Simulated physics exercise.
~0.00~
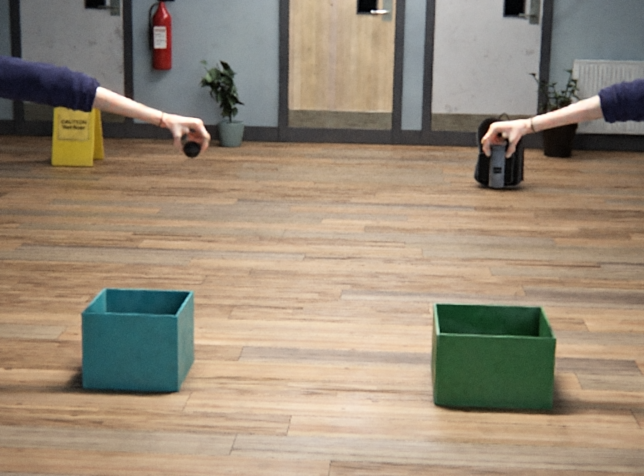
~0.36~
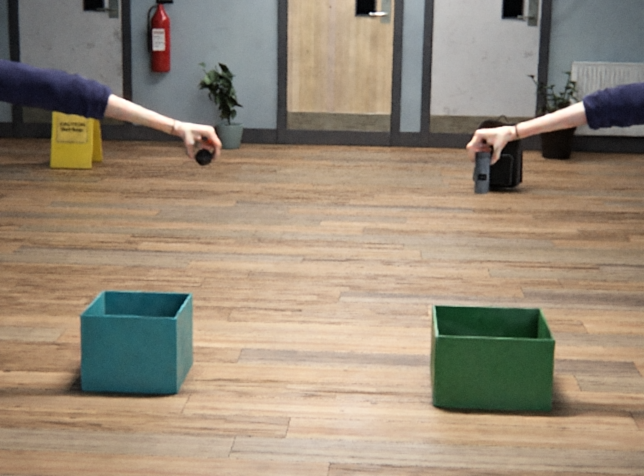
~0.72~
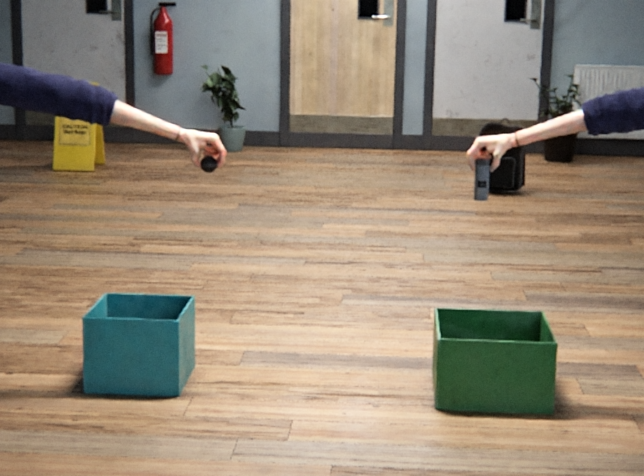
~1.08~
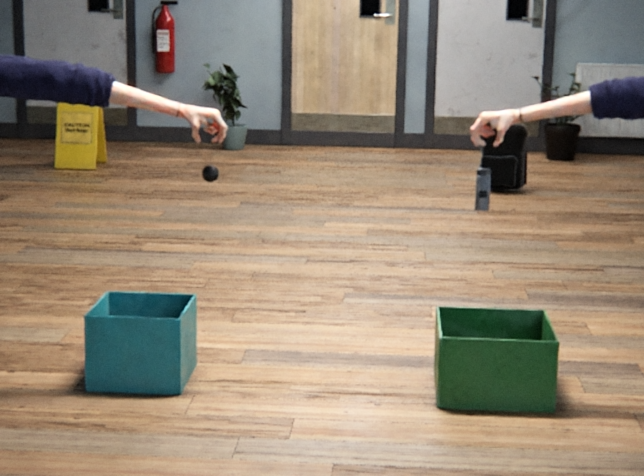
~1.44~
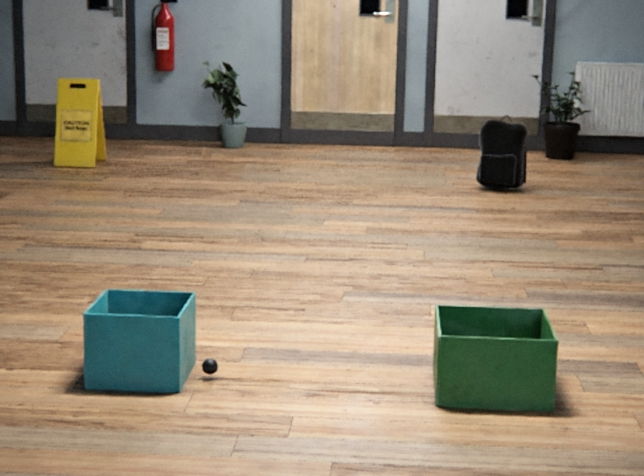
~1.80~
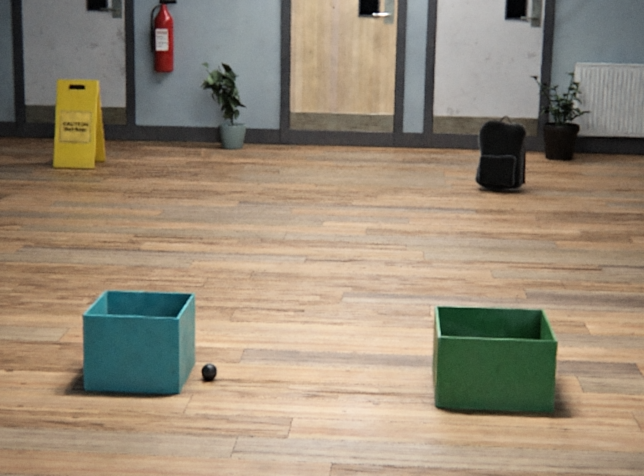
At the start, two arms in dark sleeves reach in from either side of a room with a wooden floor, the left hand holding a small black ball and the right hand an upright grey shaker. Below them sit an open teal box and an open green box. The hands shift inward a little, the ball moving right and the shaker left. Both hands then let go, and the two things fall. The arms leave the view as the ball comes down just right of the teal box. It ends on the floor outside it, while the shaker lands out of sight inside the green box.
